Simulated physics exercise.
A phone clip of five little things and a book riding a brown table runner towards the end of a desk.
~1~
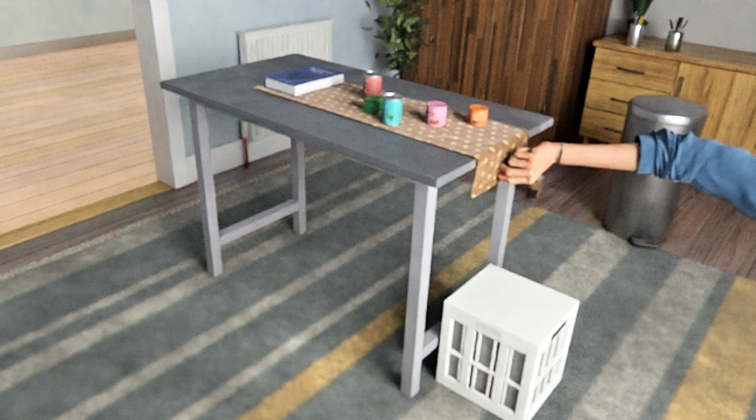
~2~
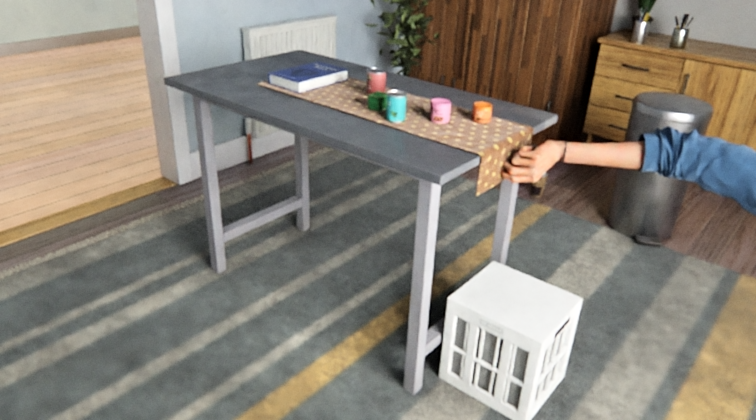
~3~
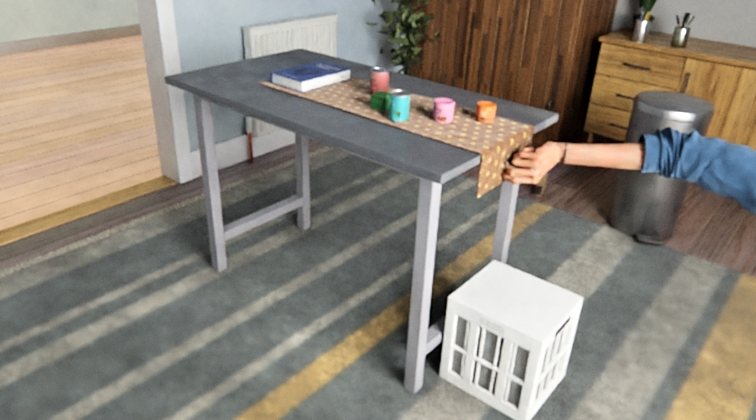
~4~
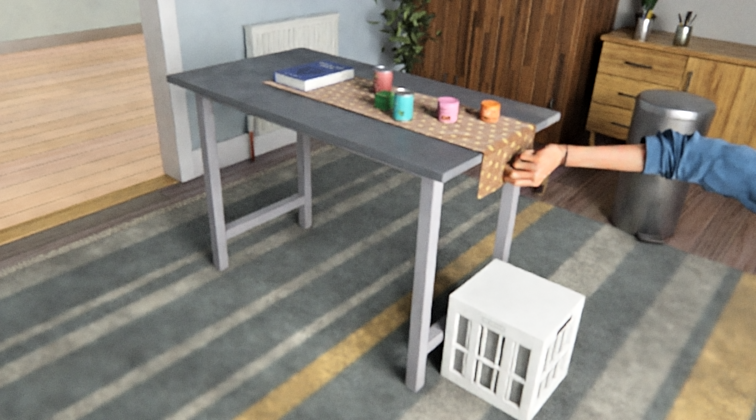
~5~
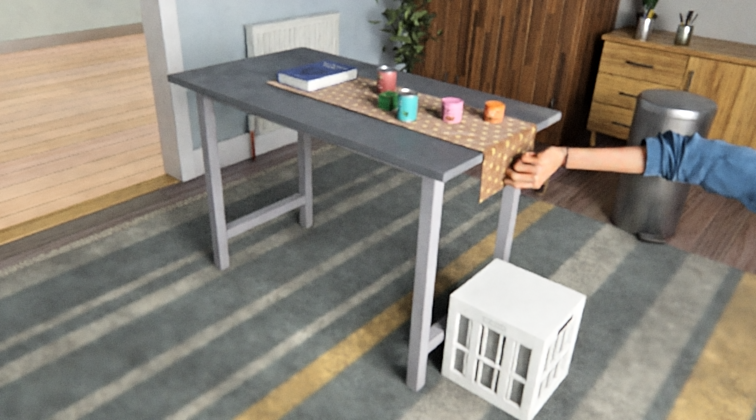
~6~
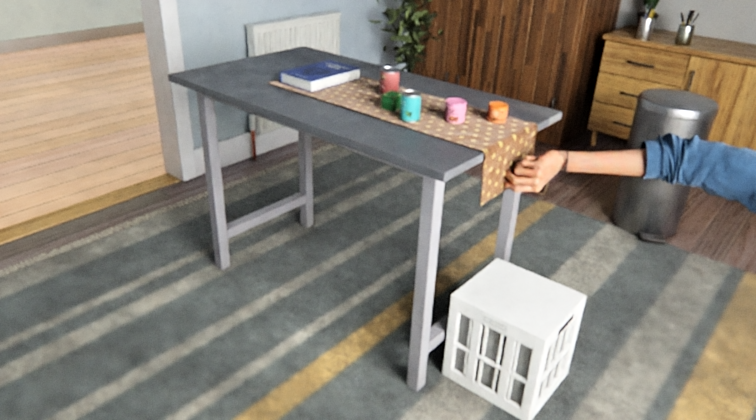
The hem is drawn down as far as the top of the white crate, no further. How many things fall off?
The count of fallen things is three.
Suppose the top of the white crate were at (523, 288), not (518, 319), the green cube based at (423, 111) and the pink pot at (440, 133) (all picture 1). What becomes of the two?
The green cube survives; the pink pot comes down.
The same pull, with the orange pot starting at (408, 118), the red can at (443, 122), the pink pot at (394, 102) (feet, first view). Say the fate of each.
The orange pot goes over, the red can comes down, the pink pot keeps its place on top.
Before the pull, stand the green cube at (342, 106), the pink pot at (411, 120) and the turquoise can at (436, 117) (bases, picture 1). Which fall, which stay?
The green cube keeps its place on top, the pink pot goes over, the turquoise can comes down.
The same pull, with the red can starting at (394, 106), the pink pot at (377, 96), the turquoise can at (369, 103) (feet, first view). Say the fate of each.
The red can survives; the pink pot keeps its place on top; the turquoise can remains up.
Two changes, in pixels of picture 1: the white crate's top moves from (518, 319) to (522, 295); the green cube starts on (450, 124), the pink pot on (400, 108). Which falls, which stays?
The green cube tumbles off; the pink pot does not fall.
A little later, hem near (501, 227); orange pot gone.
Next, hem on the crate; orange pot, pink pot and turquoise can gone.
When it is over, hem on the crate; orange pot, pink pot and turquoise can gone. It carries off three.
